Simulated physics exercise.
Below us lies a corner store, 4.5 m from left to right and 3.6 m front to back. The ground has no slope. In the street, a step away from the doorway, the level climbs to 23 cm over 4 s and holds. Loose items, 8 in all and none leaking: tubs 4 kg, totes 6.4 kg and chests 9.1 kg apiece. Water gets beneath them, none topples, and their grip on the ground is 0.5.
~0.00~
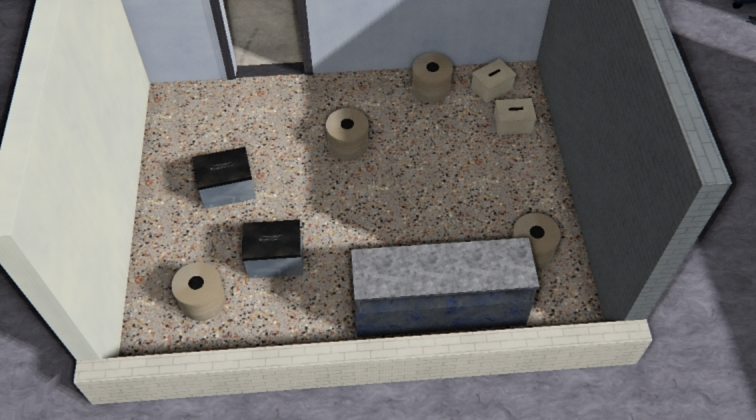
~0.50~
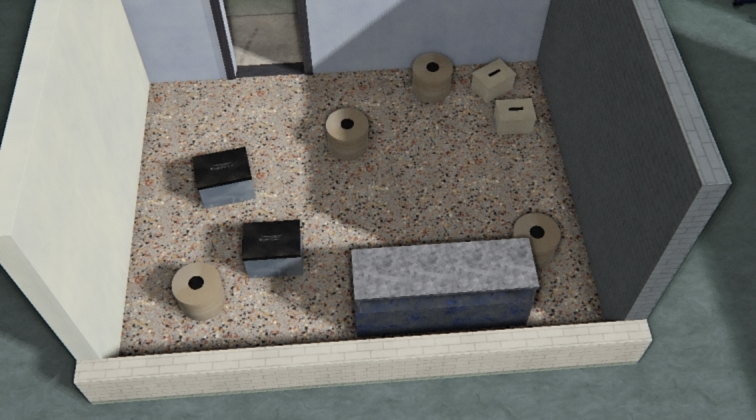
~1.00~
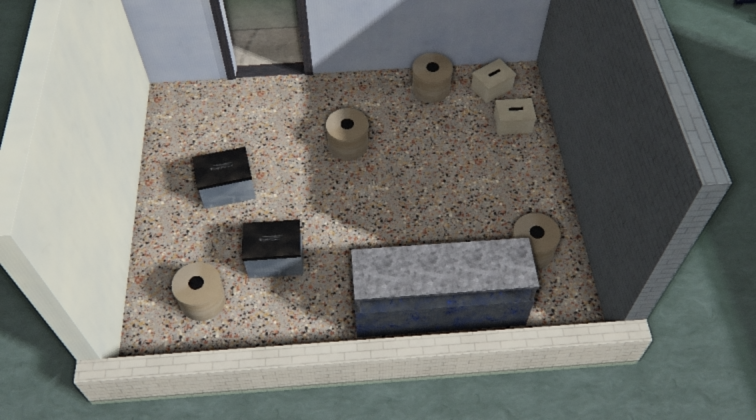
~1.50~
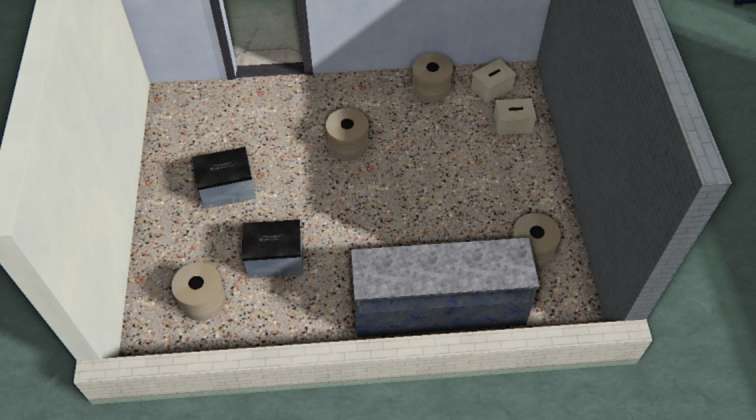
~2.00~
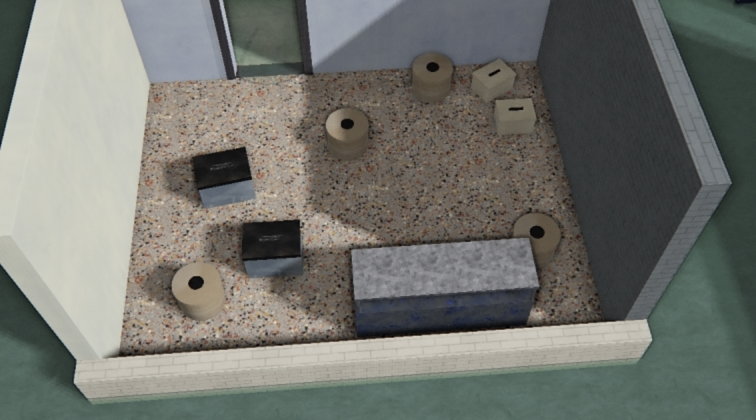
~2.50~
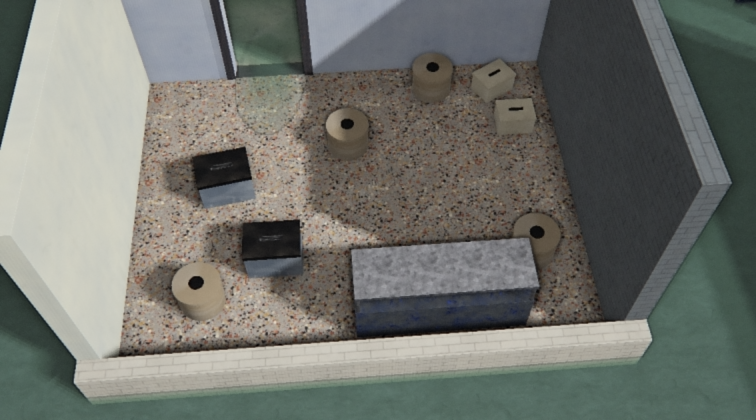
We see a small roofless room from above, with round tubs, boxes and a long counter on a speckled floor, as the ground outside turns greenish and a faint wet patch spreads in through the doorway; no objects move.
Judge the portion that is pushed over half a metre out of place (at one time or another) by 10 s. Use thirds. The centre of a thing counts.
Share: Between one and two thirds.
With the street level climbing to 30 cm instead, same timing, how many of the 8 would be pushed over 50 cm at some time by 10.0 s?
In that case 5 of them.
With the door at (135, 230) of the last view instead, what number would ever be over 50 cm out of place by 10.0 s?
Then 6.
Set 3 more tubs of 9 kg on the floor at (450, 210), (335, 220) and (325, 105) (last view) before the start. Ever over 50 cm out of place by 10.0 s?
In that order: Under, over, under.
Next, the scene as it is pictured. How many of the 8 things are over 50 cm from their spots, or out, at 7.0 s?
I count 4.
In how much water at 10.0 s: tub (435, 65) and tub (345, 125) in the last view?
About 1 and 5 cm.
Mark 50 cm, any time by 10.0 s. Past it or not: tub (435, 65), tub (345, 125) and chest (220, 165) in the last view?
In turn: Under, more, past it.
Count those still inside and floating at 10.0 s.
I count 5.
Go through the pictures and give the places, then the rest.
In the first frame, a tub at (537, 232), on the bottom; a tub at (347, 124) rests on the ground; 0.0 m2 under water; 0 of 8 have shifted.
In the second frame, a tub at (537, 232) rests on the ground; a tub at (347, 124) rests on the ground; 0.0 m2 under water; 0 of 8 have shifted.
In the third frame, a tub at (537, 232), on the bottom; a tub at (347, 124) rests on the ground; water covers 0.0 m2; 0 of 8 have shifted.
In the fourth frame, a tub at (537, 232) rests on the ground; a tub at (347, 124) rests on the ground; 0.0 m2 under water; 0 of 8 have shifted.
In the fifth frame, a tub at (537, 232), on the bottom; a tub at (347, 124), on the bottom; water covers 0.0 m2; 0 of 8 have shifted.
In the sixth frame, a tub at (537, 232) rests on the ground; a tub at (347, 124), on the bottom; 0.5 m2 under water; 0 of 8 have shifted.
After 3.5 s 0 of 8 are over 50 cm from their spots; 0 afloat.
After 4.5 s 0 of 8 are over 50 cm from their spots; 0 afloat.
After 7.0 s 4 of 8 are over 50 cm from their spots; 4 afloat.
After 10.0 s 5 of 8 are over 50 cm from their spots, and 5 have been at some point; 5 afloat.
